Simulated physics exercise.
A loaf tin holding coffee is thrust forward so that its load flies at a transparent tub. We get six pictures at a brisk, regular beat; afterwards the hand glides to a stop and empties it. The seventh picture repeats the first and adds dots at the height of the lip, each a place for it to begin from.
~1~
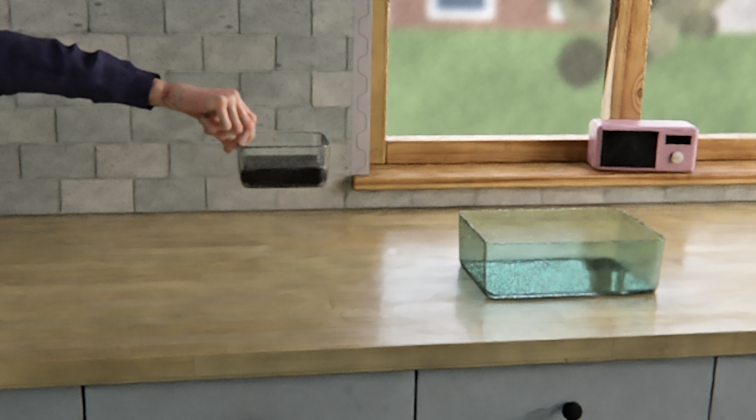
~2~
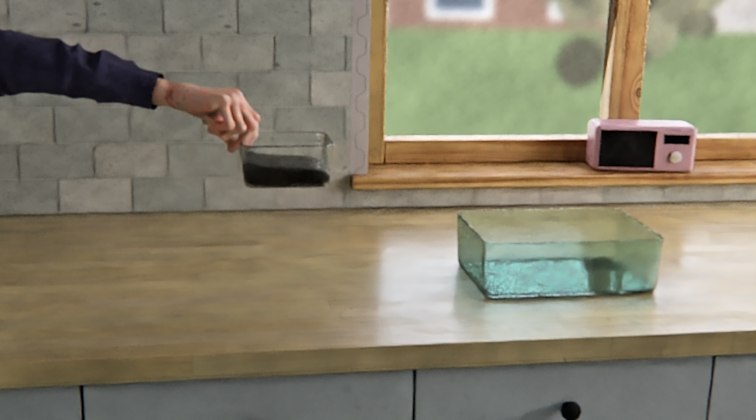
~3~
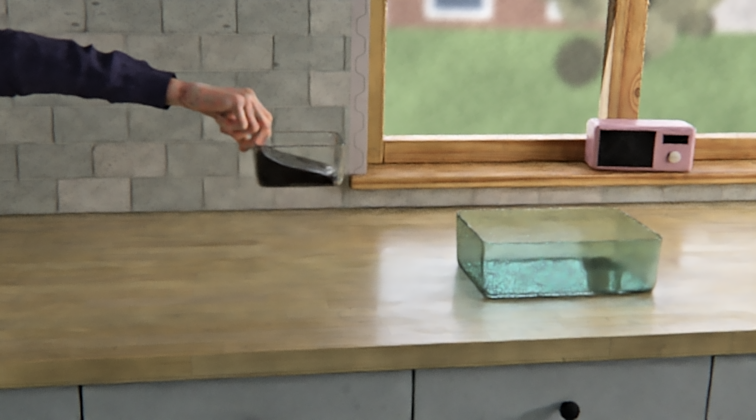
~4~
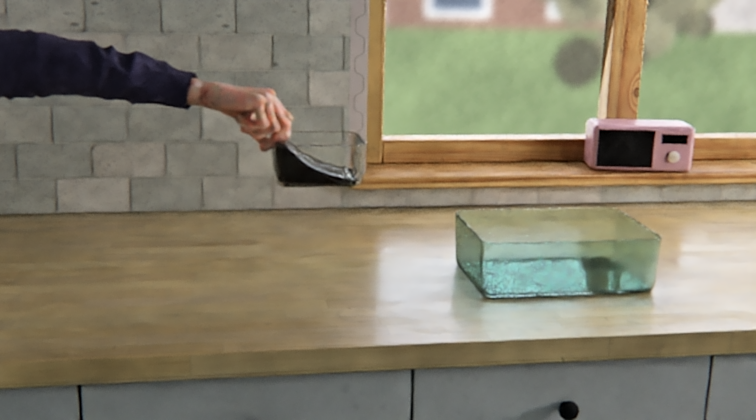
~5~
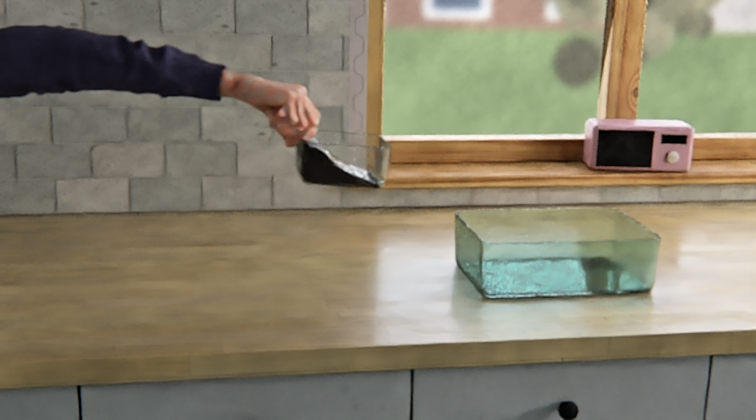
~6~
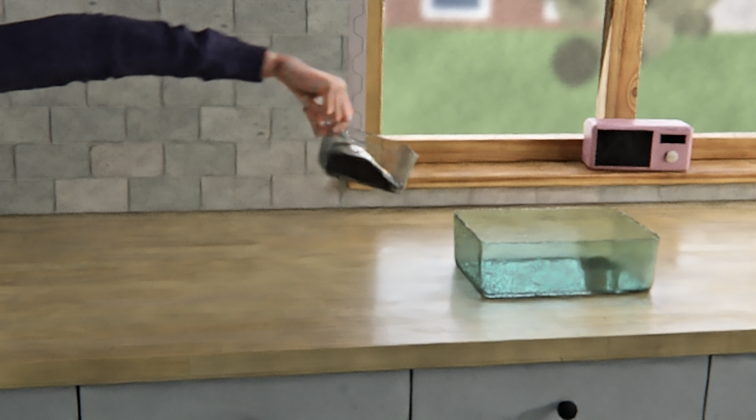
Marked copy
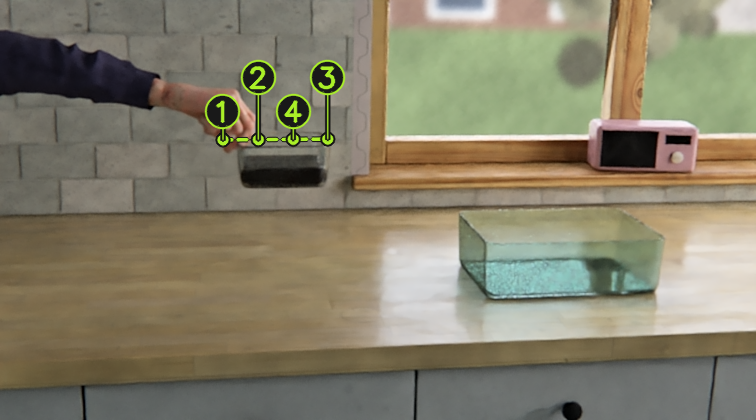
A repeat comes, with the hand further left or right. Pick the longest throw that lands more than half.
I would pick dot 4.
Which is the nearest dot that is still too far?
The answer is 2.
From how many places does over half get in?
Two.
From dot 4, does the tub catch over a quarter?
Yes, clearly.
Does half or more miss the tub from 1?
Yes, that goes wrong.
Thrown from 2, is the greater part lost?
Yes, that goes wrong.
On the marked copy, 1 at (222, 139); 2 at (258, 139); 3 at (327, 139); 4 at (293, 139).
If 1 is chosen, about 14 % lands in the tub, 83 % falls short and 4 % goes beside or beyond.
If 2 is chosen, about 35 % lands in the tub, 60 % falls short and 5 % goes beside or beyond.
If 3 is chosen, about 83 % lands in the tub, 11 % falls short and 6 % goes beside or beyond.
If 4 is chosen, about 64 % lands in the tub, 30 % falls short and 6 % goes beside or beyond.
